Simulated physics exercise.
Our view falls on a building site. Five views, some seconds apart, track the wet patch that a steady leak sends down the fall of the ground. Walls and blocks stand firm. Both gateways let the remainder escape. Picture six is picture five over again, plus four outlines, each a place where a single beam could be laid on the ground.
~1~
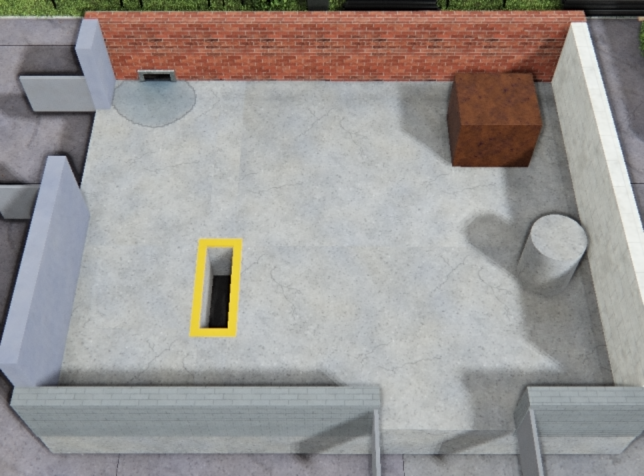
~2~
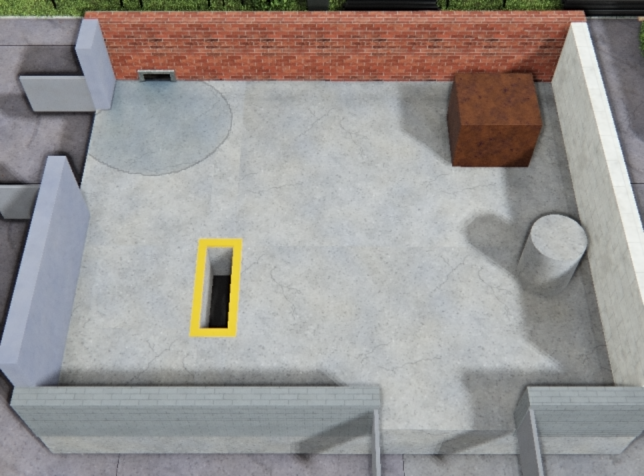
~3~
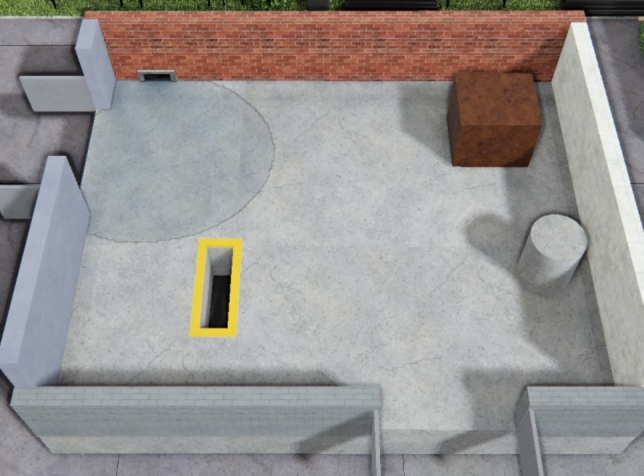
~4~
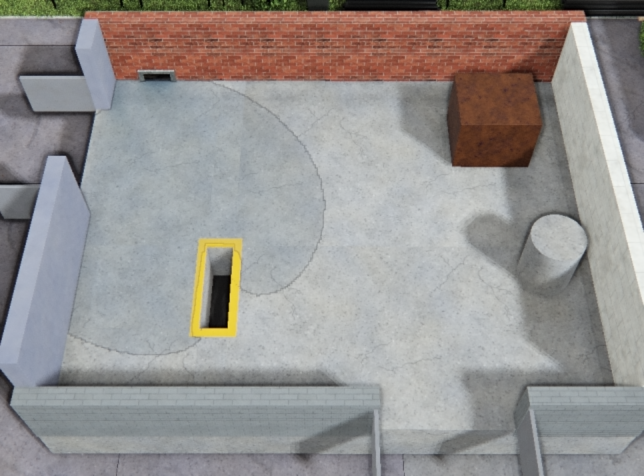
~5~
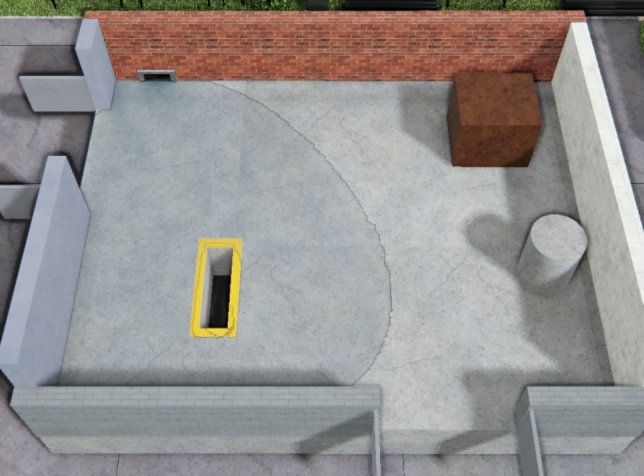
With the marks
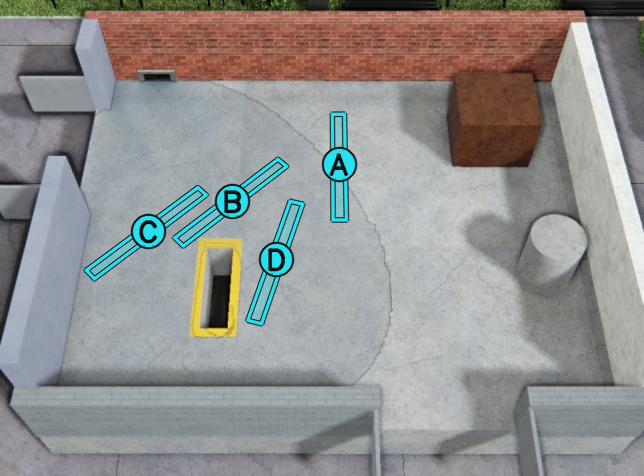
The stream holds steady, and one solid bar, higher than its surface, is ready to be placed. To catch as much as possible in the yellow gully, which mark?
Best: D.
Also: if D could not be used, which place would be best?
That would be A.
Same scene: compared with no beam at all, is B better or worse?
Place B is worse.
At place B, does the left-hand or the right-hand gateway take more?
The right gate.
In cyan, A from (339, 219) to (338, 114); B from (178, 241) to (282, 162); C from (90, 274) to (202, 191); D from (254, 322) to (296, 202).
Choosing A, about 26 % of the stream goes into the yellow gully, about 72 % out by the gates.
Choosing B, about 5 % of the stream goes into the yellow gully, about 93 % out by the gates.
Choosing C, about 7 % of the stream goes into the yellow gully, about 91 % out by the gates.
Choosing D, about 41 % of the stream goes into the yellow gully, about 57 % out by the gates.
